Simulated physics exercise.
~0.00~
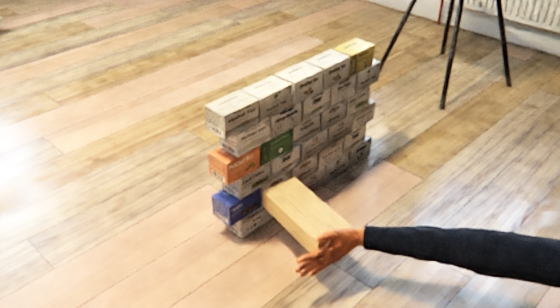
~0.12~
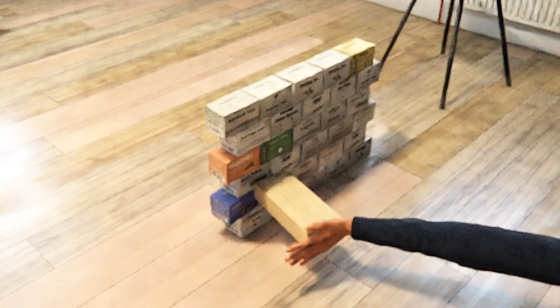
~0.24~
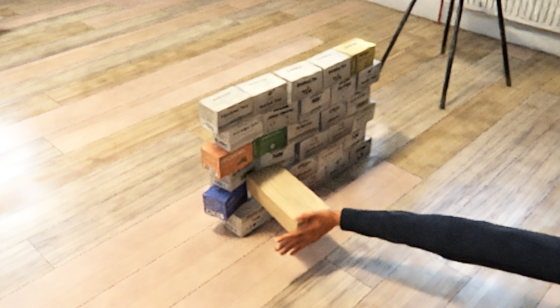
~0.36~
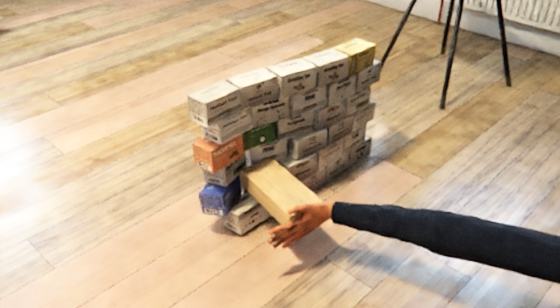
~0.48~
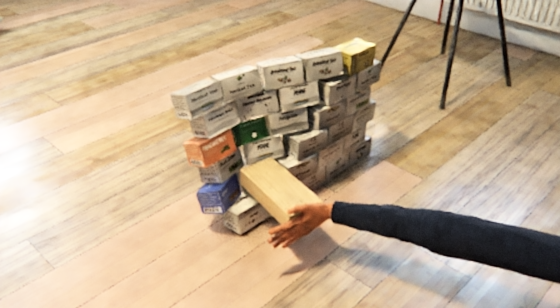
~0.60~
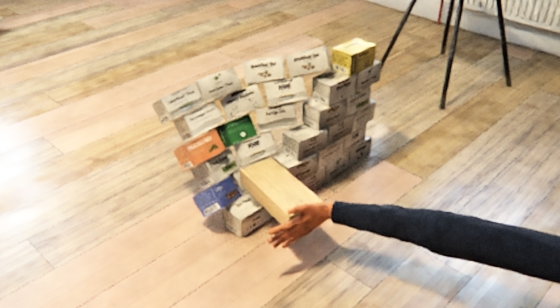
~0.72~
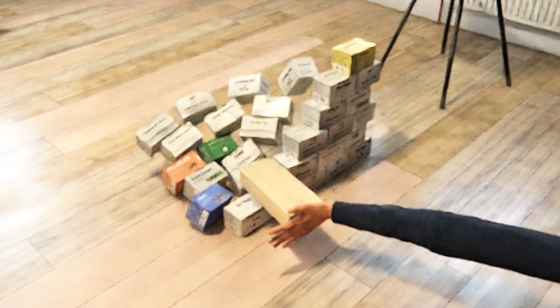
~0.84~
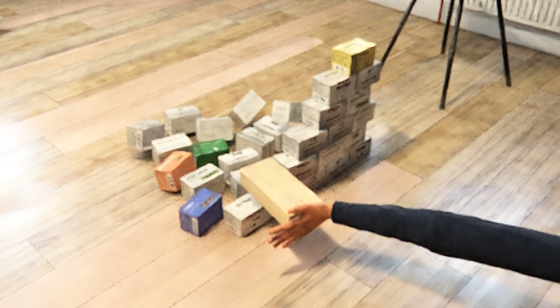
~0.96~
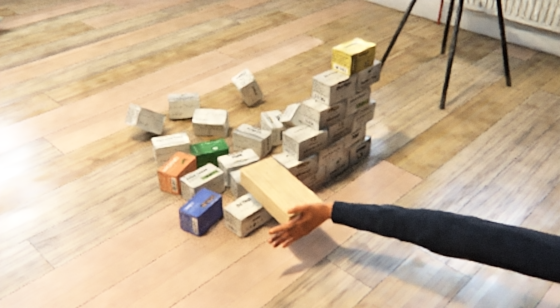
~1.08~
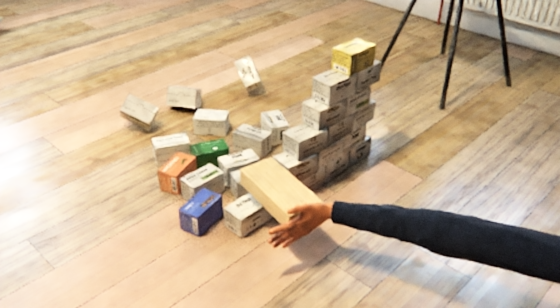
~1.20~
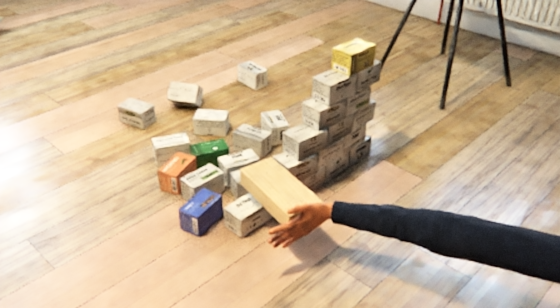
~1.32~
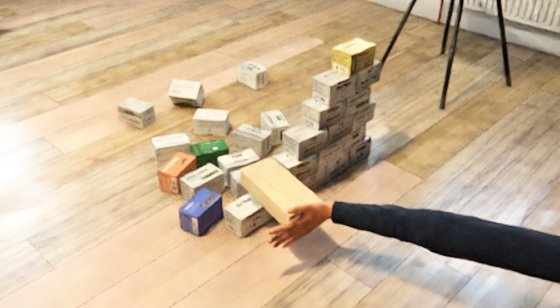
A hand pushing a wooden block into a wall of small boxes, toppling the left part while the right stays standing.
